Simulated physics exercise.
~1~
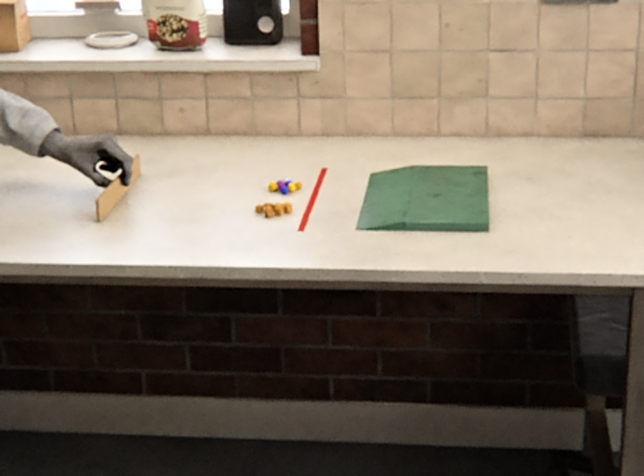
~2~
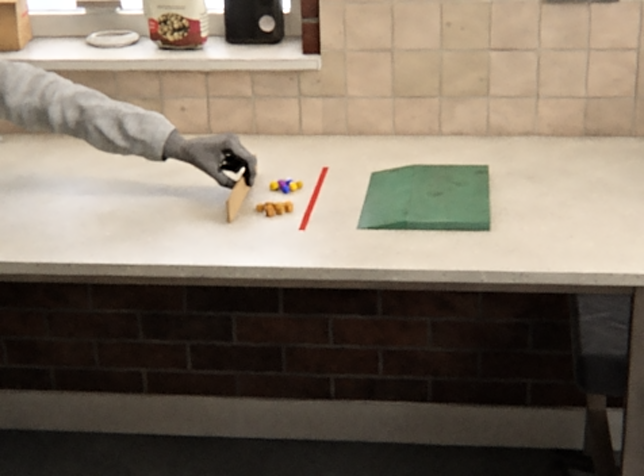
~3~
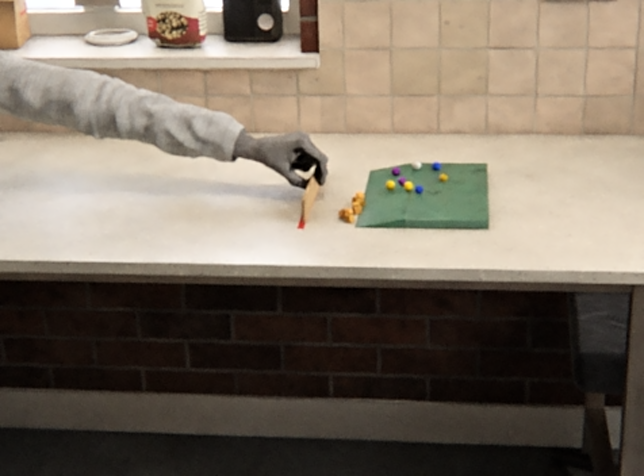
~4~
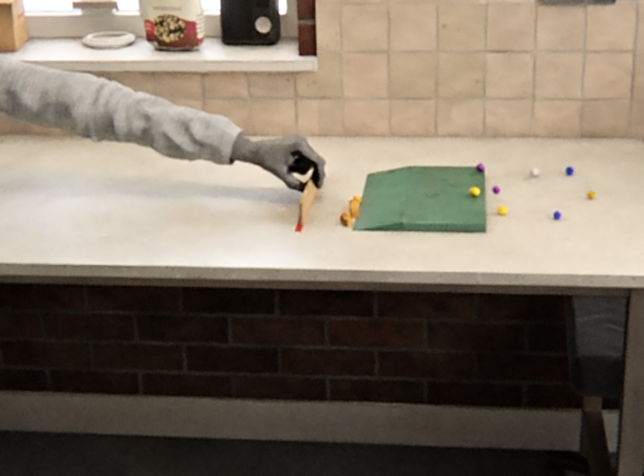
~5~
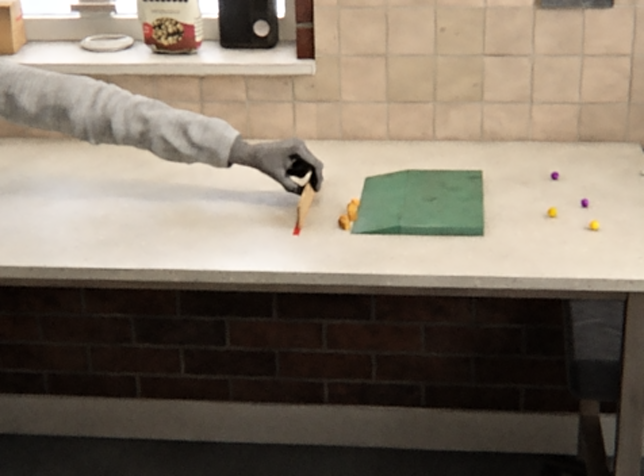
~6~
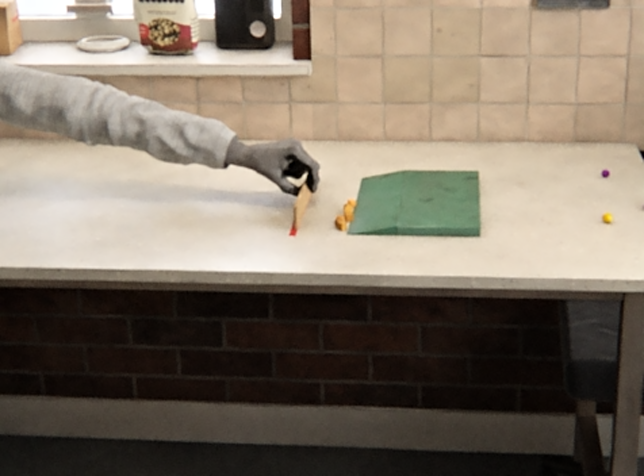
A hand in a grey sleeve slid an upright card rightward into two small heaps and stopped at the red tape; the orange pieces halted at the green ramp's foot, while the colourful balls rolled over it and away right, leaving two in view.
